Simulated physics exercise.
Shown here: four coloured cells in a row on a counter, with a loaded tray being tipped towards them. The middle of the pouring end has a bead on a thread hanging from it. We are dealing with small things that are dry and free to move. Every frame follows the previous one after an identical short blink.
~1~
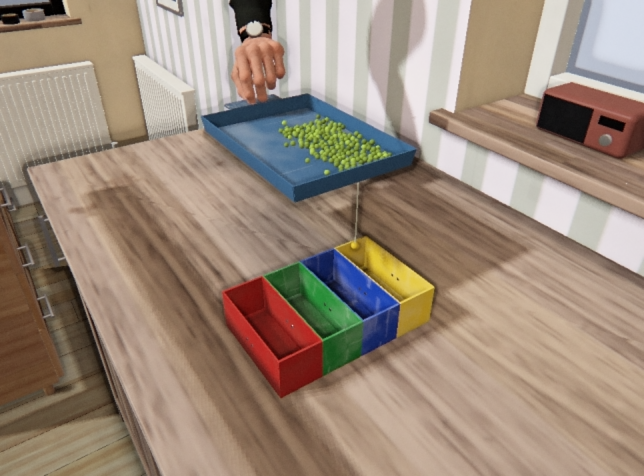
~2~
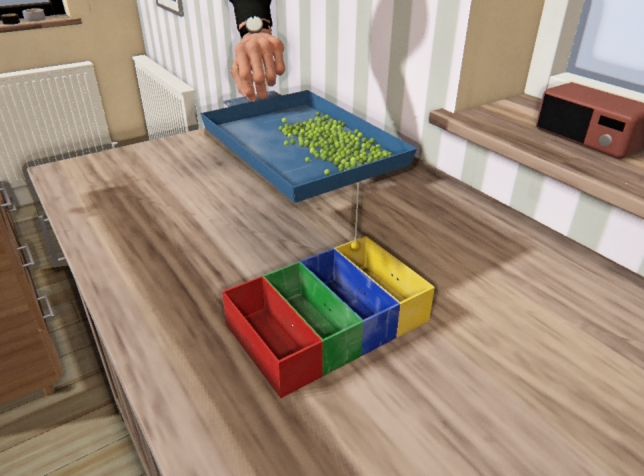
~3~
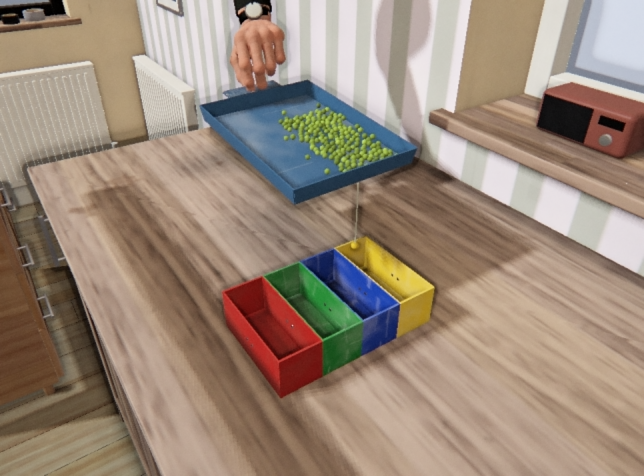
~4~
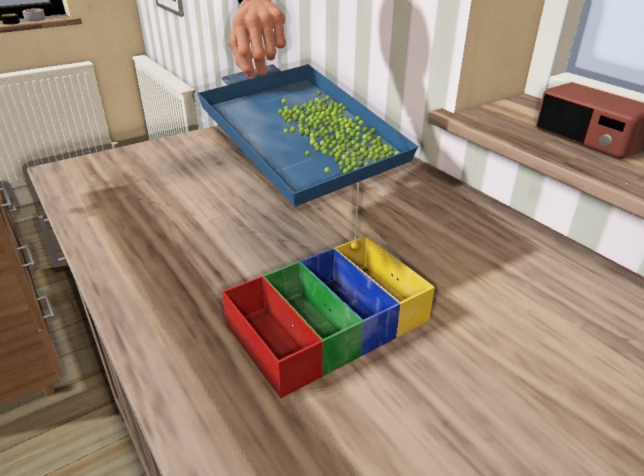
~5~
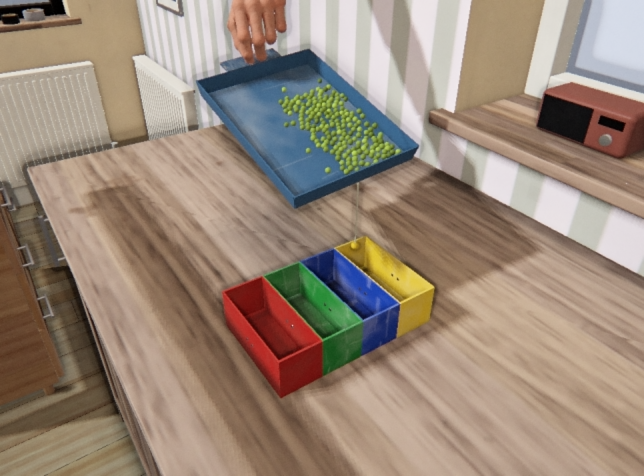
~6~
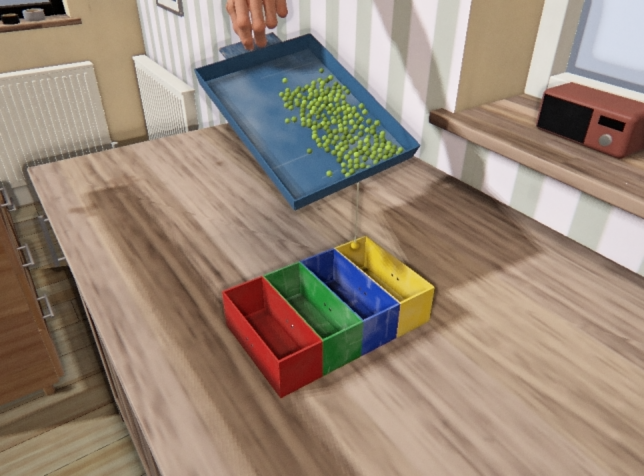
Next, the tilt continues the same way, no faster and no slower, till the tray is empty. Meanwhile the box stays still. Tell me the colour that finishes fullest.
It's green.
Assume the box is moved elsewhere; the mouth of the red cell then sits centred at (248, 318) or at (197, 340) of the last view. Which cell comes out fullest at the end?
Try 1: That blue cell. Try 2: The yellow cell.
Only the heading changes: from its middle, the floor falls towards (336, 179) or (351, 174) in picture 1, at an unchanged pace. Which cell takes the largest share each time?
Blue first, the yellow cell second.
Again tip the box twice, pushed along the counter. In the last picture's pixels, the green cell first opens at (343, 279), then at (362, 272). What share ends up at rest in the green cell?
30, then 20 %.
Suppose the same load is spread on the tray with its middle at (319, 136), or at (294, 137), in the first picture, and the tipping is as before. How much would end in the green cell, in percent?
It would be about 60 per cent for the first and about 70 per cent for the second.
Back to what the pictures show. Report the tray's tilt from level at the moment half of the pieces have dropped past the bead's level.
Around 110° at that moment.
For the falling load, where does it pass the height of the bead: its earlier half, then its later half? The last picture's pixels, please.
First around (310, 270), afterwards around (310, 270).
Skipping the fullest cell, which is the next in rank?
Ranked second: The blue cell.
Shortly afterwards, tray tipped steeply; all but a few on the tray; only a few in the green cell; only a few in the red cell; only a few falling or outside the box.
Next, tray tipped past a quarter turn; near two thirds on the tray; near a quarter in the green cell; only a few in the blue cell; only a few in the red cell; a little falling or outside the box.
Some moments later, tray tipped past a quarter turn; near two thirds in the green cell; near a quarter in the blue cell; only a few in the yellow cell; only a few in the red cell; only a few falling or outside the box.
In the end, tray tipped past a quarter turn; near two thirds in the green cell; near a quarter in the blue cell; only a few in the yellow cell; only a few in the red cell; only a few outside the box.
